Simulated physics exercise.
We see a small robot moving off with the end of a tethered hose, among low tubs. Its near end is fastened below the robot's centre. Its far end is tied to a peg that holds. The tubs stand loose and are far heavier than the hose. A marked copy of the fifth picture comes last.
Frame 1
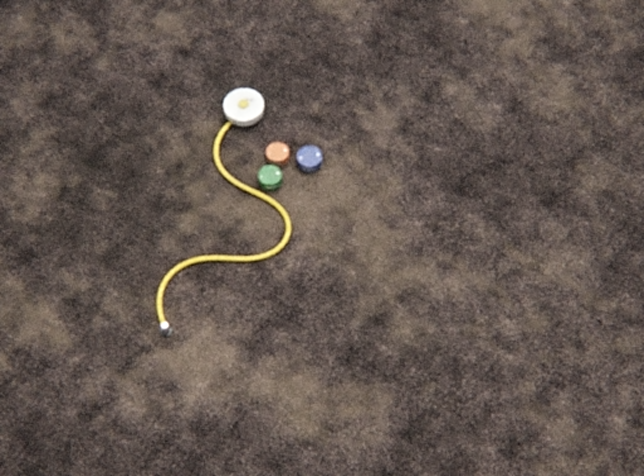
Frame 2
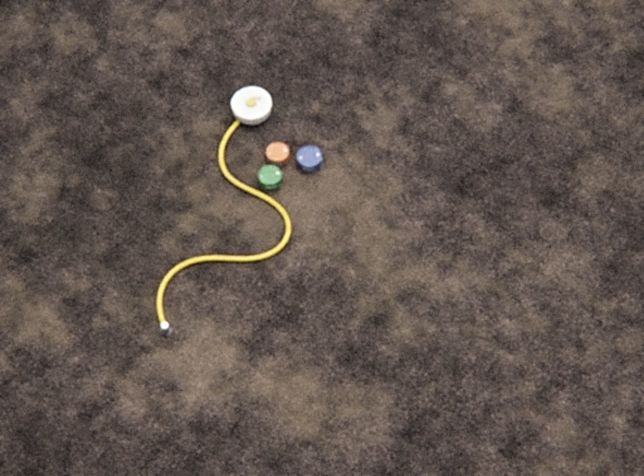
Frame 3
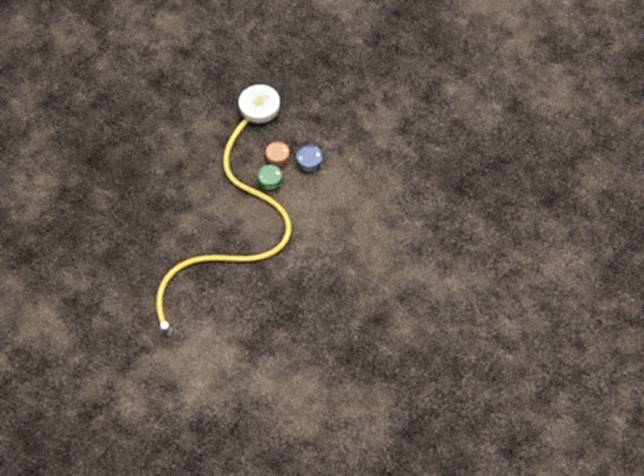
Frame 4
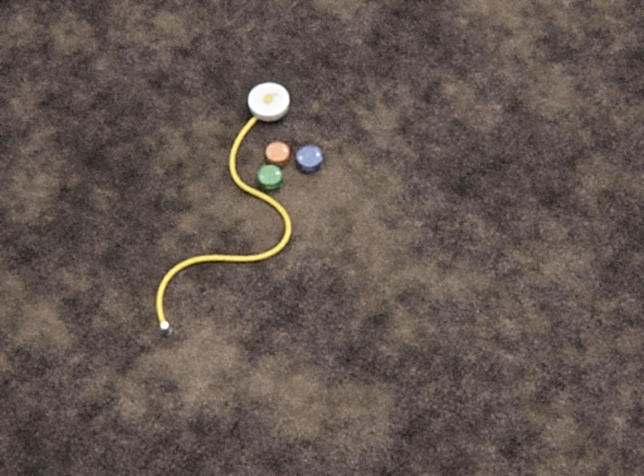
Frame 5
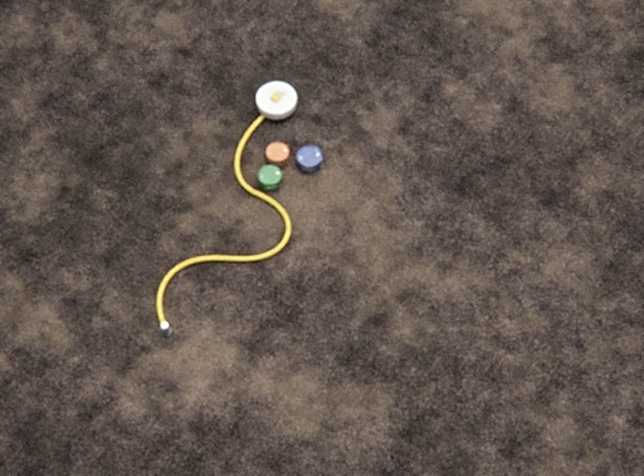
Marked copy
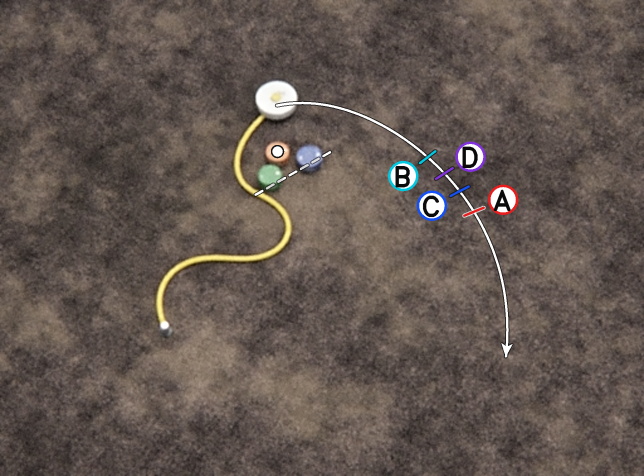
On a mottled brown floor, a round white robot moves slightly right, pulling the upper end of a curving yellow hose near three small tubs.
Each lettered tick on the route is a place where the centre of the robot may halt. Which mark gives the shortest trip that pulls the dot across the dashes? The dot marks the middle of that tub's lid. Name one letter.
Up to mark C.
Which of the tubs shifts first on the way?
Orange.
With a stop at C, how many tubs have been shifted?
Three.
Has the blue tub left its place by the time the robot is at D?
By then, yes.
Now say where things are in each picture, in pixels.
Peg (165, 328); orange tub (278, 155); blue tub (310, 159), in the first picture.
Robot (252, 106); green tub (270, 178), in the second picture.
Robot (260, 105); orange tub (278, 155), in the third picture.
Robot (269, 103); green tub (270, 178), in the fourth picture.
Robot (277, 101); orange tub (278, 155); blue tub (310, 159); green tub (270, 178), in the fifth picture.
On the marked copy, A at (474, 212); B at (428, 157); C at (460, 191); D at (444, 173); the dashed line at (295, 172); the route from (277, 106) via (450, 179) to (506, 357); the white dot at (278, 152).
With C. Early on, robot (351, 108); orange tub (278, 155).
Further on, robot (416, 143); orange tub (278, 155).
At the end, robot (460, 187); orange tub (299, 181); blue tub (322, 178); green tub (280, 192); the dot on the orange tub is over the dashed line.
As for the rest, A does it too, but is farther than needed; B leaves the dotted tub short, at (280, 158); D leaves the dotted tub short, at (291, 170).
